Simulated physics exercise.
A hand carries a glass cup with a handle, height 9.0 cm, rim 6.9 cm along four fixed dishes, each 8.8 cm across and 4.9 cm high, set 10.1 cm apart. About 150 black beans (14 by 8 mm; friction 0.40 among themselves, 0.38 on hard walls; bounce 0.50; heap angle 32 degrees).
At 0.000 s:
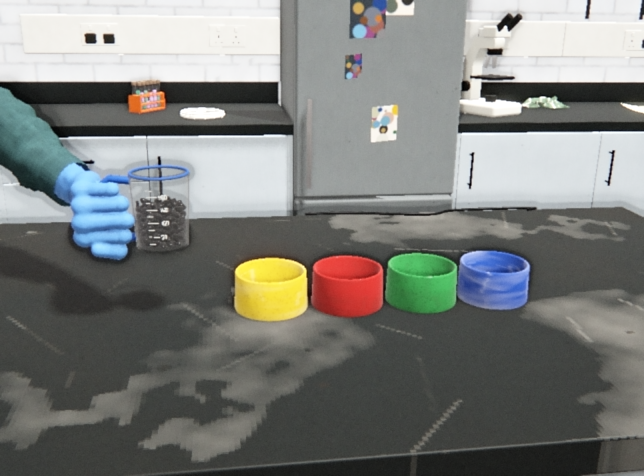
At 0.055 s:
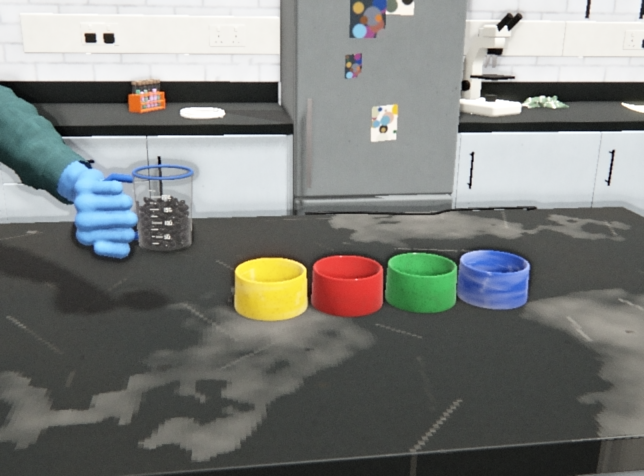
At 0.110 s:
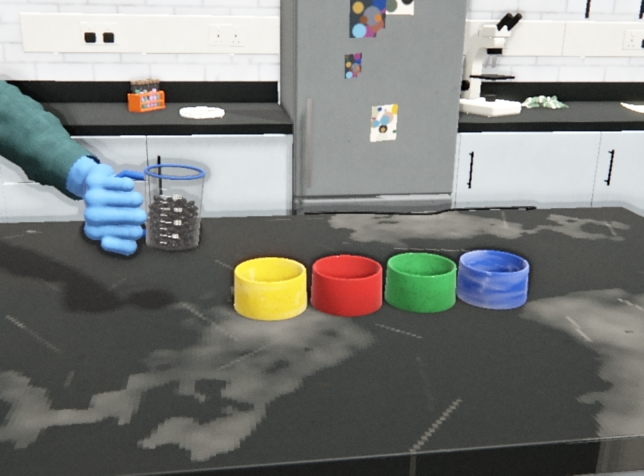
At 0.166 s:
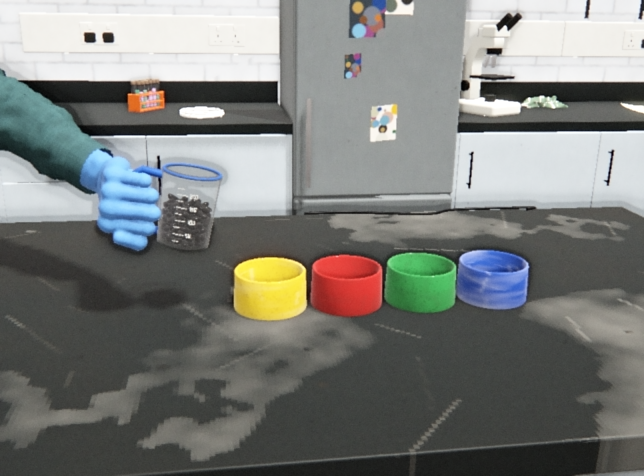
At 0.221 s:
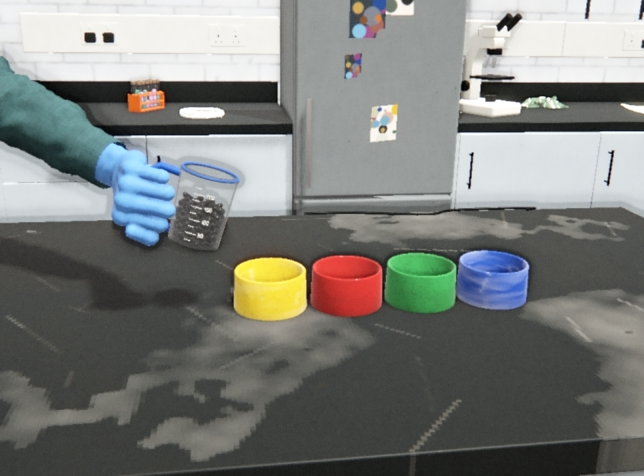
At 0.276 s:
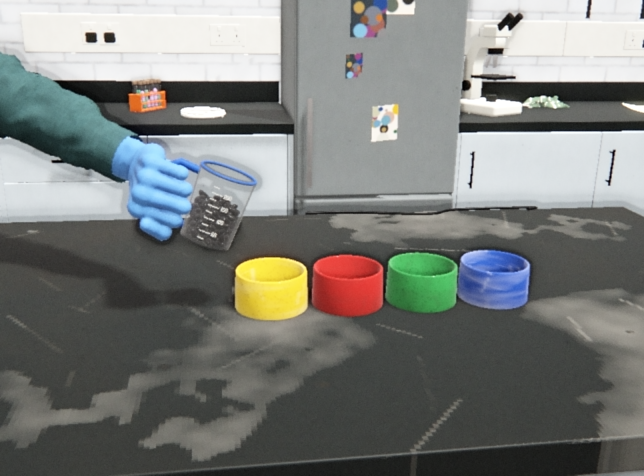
A gloved hand moves a clear cup of black beans right, gradually tilting it rightward.
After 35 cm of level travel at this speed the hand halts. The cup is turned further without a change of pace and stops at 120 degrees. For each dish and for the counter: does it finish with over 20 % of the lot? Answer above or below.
Red dish: Below; blue dish: Above; green dish: Below; yellow dish: Below; on the counter: Below.
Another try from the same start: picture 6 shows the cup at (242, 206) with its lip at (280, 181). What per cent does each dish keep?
Red 0; blue 90; green 0; yellow 0.
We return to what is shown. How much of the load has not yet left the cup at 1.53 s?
About 0 per cent.
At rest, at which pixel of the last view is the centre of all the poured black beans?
At about (491, 282).
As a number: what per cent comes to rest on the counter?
Roughly 0 per cent.
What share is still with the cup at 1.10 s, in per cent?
Roughly 100 per cent.
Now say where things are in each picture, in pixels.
The first frame shows cup at (161, 209), tilt 0 degrees, lip at (188, 172), moved 0.0 cm; middle of the pieces at (166, 224); yellow dish at (271, 271); red dish at (348, 268); green dish at (422, 265); blue dish at (494, 263).
The second frame shows cup at (164, 208), tilt 1 degrees, lip at (192, 172), moved 0.4 cm; middle of the pieces at (168, 223).
The third frame shows cup at (174, 208), tilt 5 degrees, lip at (204, 174), moved 1.6 cm; middle of the pieces at (177, 223).
The fourth frame shows cup at (188, 207), tilt 10 degrees, lip at (221, 176), moved 3.3 cm; middle of the pieces at (189, 223).
The fifth frame shows cup at (202, 207), tilt 15 degrees, lip at (238, 179), moved 5.0 cm; middle of the pieces at (202, 223).
The sixth frame shows cup at (217, 207), tilt 21 degrees, lip at (256, 182), moved 6.7 cm; middle of the pieces at (215, 222); yellow dish at (271, 270); red dish at (348, 268); green dish at (423, 265); blue dish at (495, 262). Its pace works out near 95 degrees a second; the hand travels 31 cm a second.
After 0.77 s, tilt 68 degrees; cup holds 100 %.
Then, at 1.10 s, tilt 99 degrees; cup holds 100 %.
After 1.53 s, tilt 120 degrees; cup holds 0 %, blue 95 %.
In the end, at 2.0 s, red 0 %, blue 100 %, green 0 %, yellow 0 %, counter 0 %.
